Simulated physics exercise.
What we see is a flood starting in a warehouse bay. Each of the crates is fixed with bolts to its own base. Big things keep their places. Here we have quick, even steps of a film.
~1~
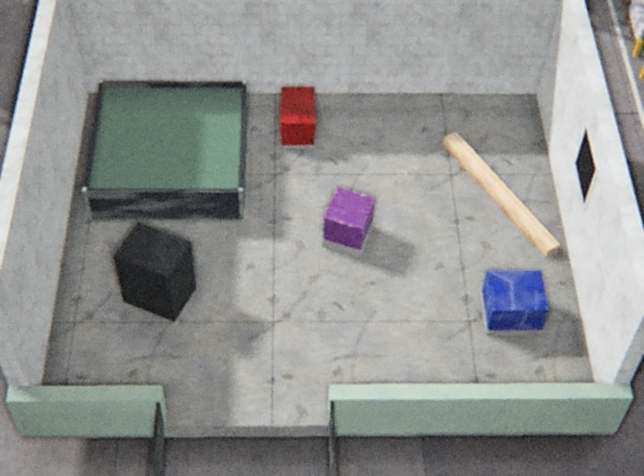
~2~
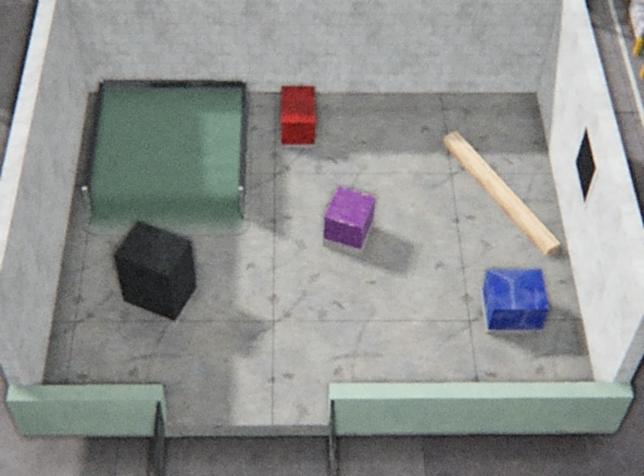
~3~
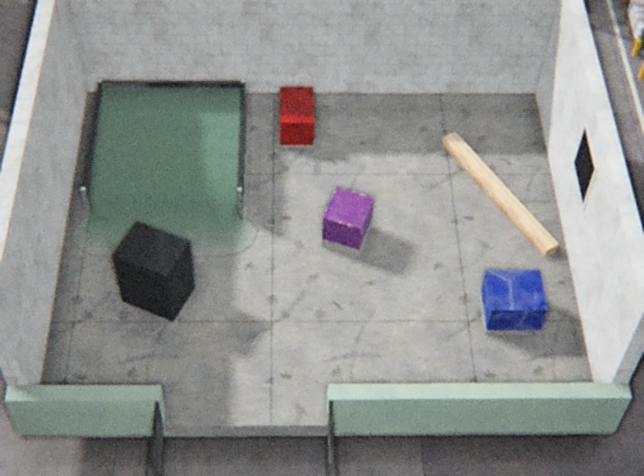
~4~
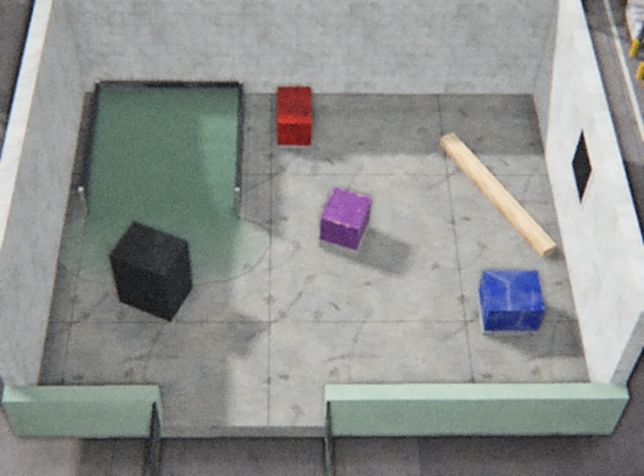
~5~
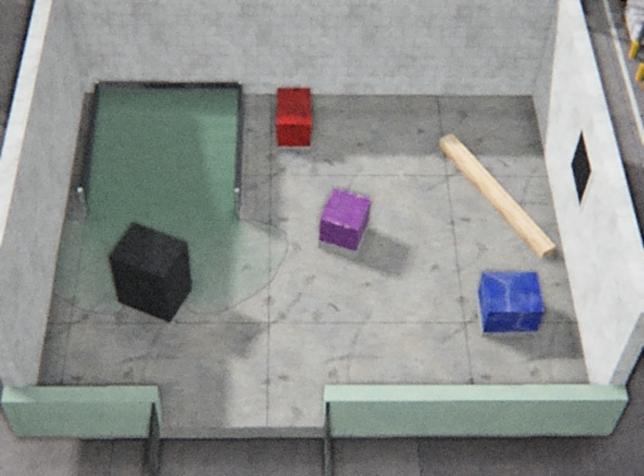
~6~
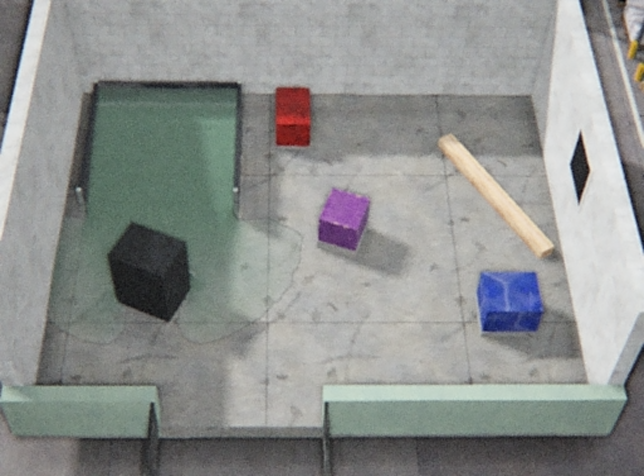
The clip opens on a walled bay holding a green-topped tank, with black, red, purple and blue blocks and a wooden beam nearby. The tank's front gives way and greenish water pours out toward the viewer, then spreads around the black block and rightward across the floor, while the blocks and beam stay put.
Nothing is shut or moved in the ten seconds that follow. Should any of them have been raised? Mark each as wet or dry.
Purple crate: Dry; red crate: Wet; blue crate: Wet.
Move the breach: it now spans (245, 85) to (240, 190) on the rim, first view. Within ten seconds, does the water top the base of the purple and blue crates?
Then: Purple crate gets wet; blue crate takes water.
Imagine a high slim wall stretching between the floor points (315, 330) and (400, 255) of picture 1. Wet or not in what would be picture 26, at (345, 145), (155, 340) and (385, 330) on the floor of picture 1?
As listed: Clear, wet, clear.
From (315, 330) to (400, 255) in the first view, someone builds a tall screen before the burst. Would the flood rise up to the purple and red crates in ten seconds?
Then: Purple takes water, red gets wet.
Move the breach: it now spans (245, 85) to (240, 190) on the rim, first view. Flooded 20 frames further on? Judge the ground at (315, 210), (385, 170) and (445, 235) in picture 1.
Place one: Reached by the flood. Place two: Reached by the flood. Place three: Reached by the flood.
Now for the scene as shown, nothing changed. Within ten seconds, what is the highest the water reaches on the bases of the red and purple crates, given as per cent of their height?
In order: 260% and 60%.
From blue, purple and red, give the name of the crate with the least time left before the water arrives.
That's the one in purple.
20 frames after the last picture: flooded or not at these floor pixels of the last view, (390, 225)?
That spot: Waterless.
A moment on, water covers 30 % of the floor; the purple crate water round its plinth, the red crate not reached, the blue crate not reached.
Next, water covers 35 % of the floor; the purple crate water round its plinth, the red crate not reached, the blue crate not reached.
Then, water covers 55 % of the floor; the purple crate water round its plinth, the red crate not reached, the blue crate water round its plinth.
Later, water covers 65 % of the floor; the purple crate water round its plinth, the red crate water round its plinth, the blue crate water round its plinth.
In the end, water covers 95 % of the floor; the purple crate stayed above the water, the red crate was topped, the blue crate was topped.
